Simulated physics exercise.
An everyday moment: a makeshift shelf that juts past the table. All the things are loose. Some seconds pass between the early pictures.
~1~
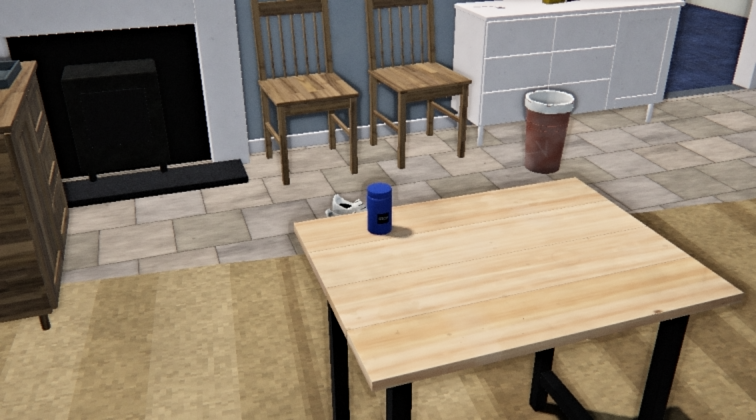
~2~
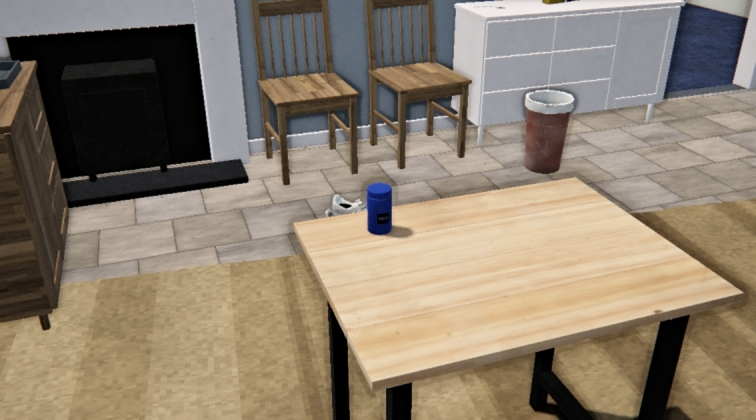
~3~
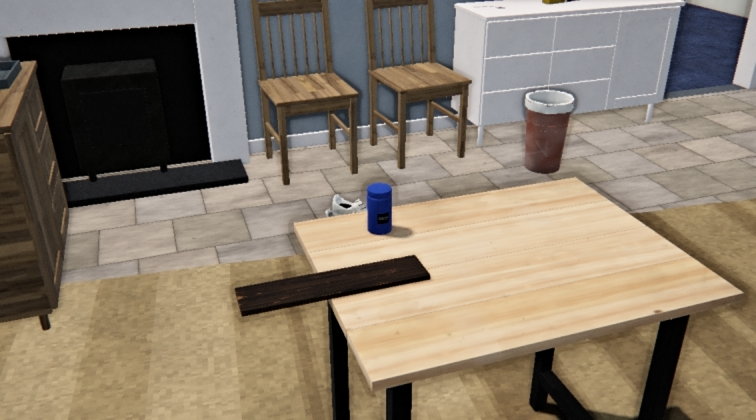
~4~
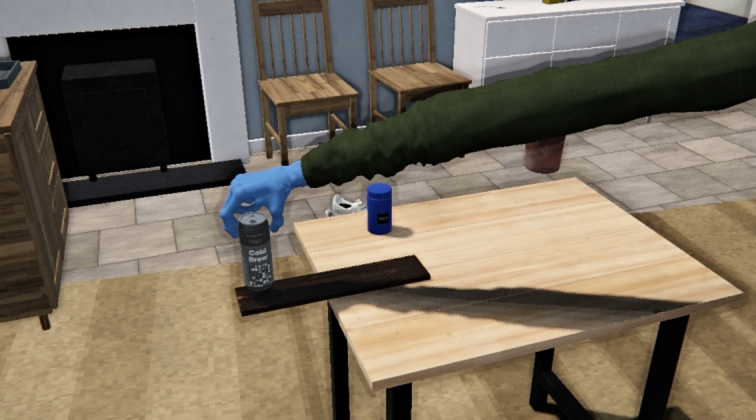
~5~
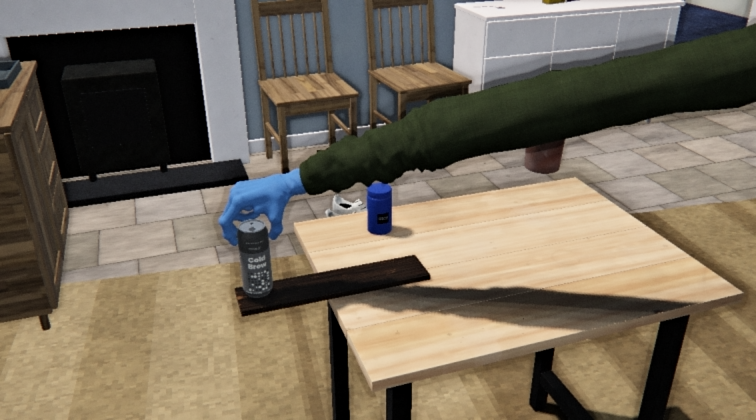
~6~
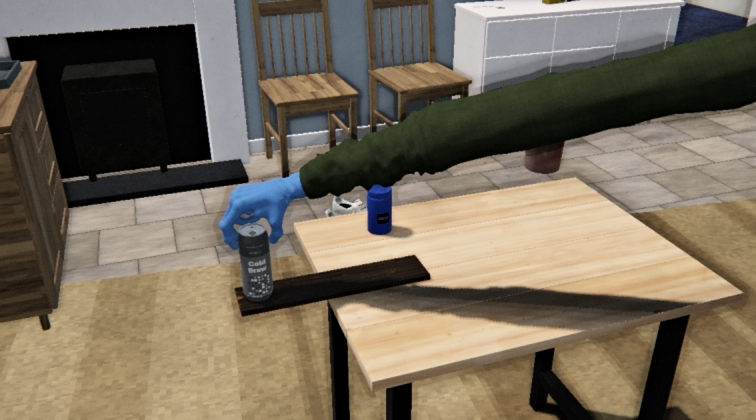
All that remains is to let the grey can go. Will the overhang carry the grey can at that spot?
The board comes down.
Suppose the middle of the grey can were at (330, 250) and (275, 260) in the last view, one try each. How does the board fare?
First, it holds; second, it goes over.
Then, 0.50 s later than the last frame, black board and grey can now down on the floor or falling.
Then, 0.70 s later than the last frame, things are still on the move.
When it is over, down on the floor or falling, black board and grey can; blue jar as before. The board tips off the edge.
